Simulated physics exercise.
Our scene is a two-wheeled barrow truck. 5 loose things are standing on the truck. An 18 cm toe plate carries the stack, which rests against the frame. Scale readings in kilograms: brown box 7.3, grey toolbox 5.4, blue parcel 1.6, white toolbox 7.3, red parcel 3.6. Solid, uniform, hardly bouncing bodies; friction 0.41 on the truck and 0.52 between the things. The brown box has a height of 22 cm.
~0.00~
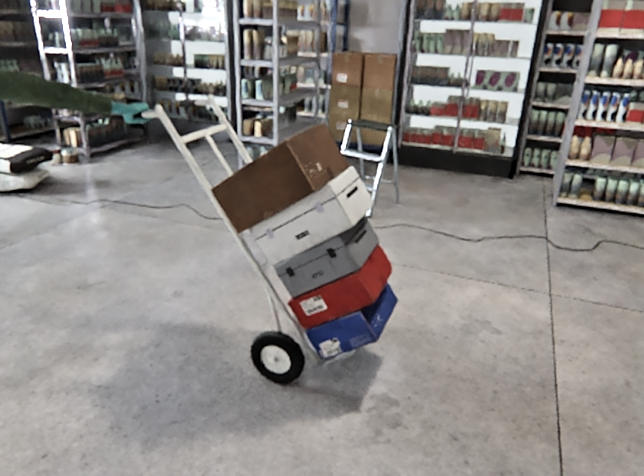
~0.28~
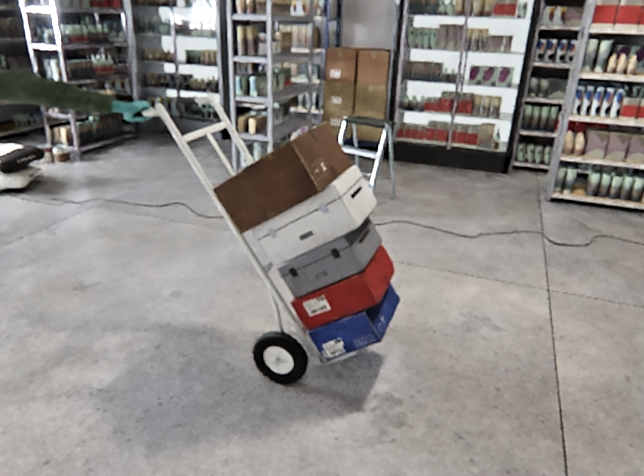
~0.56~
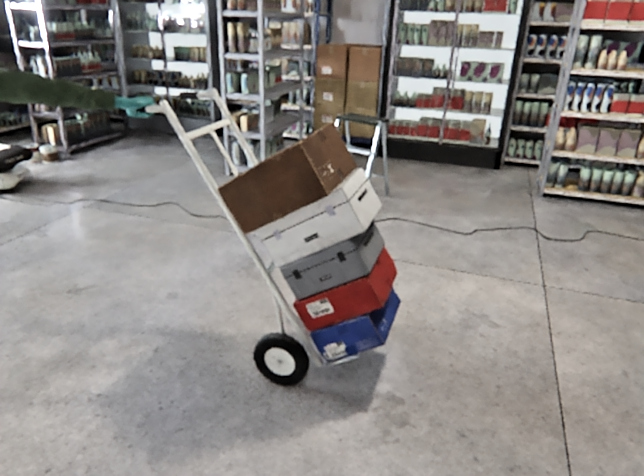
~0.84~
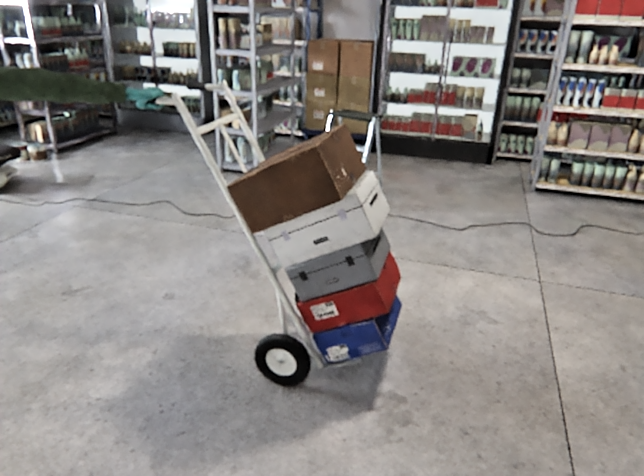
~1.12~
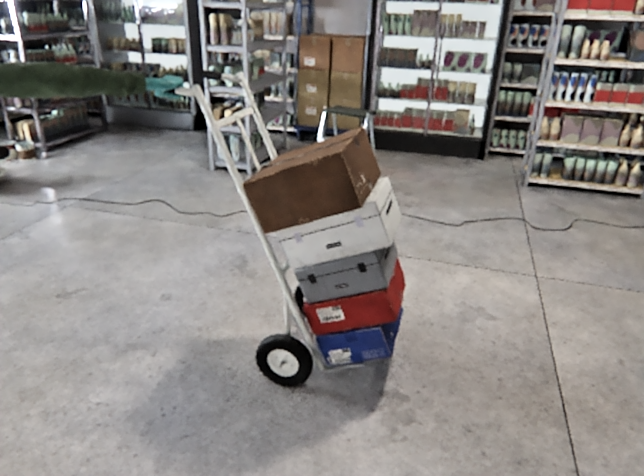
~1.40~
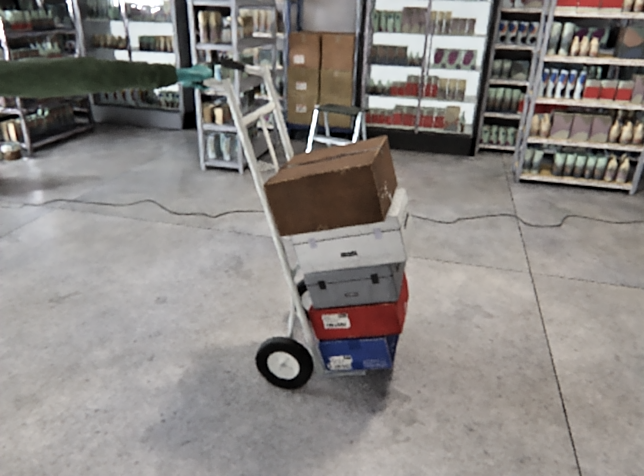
A hand truck stacked with five boxes tilts gradually upright as a green-sleeved arm grips its handle.
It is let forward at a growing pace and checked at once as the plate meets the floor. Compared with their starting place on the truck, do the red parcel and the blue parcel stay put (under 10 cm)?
The red parcel is moved away; the blue parcel is moved away.
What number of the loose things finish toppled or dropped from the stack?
So, 5 in all.
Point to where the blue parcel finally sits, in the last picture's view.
Around pixel (410, 343).
Around 2.60 s, truck upright; brown box now dropped from the stack; red parcel tipped 34° against what carries it near (404, 323); blue parcel tipped 34° against what carries it near (377, 338).
Around 2.90 s, truck upright; grey toolbox and white toolbox now dropped from the stack; red parcel on its side near (444, 340); blue parcel on its side near (406, 341).
Finally (4.3 s), dropped from the stack, brown box, grey toolbox and white toolbox; on their side or leaning hard on the truck, blue parcel and red parcel. In the last view, red parcel near (474, 345), blue parcel near (410, 343).
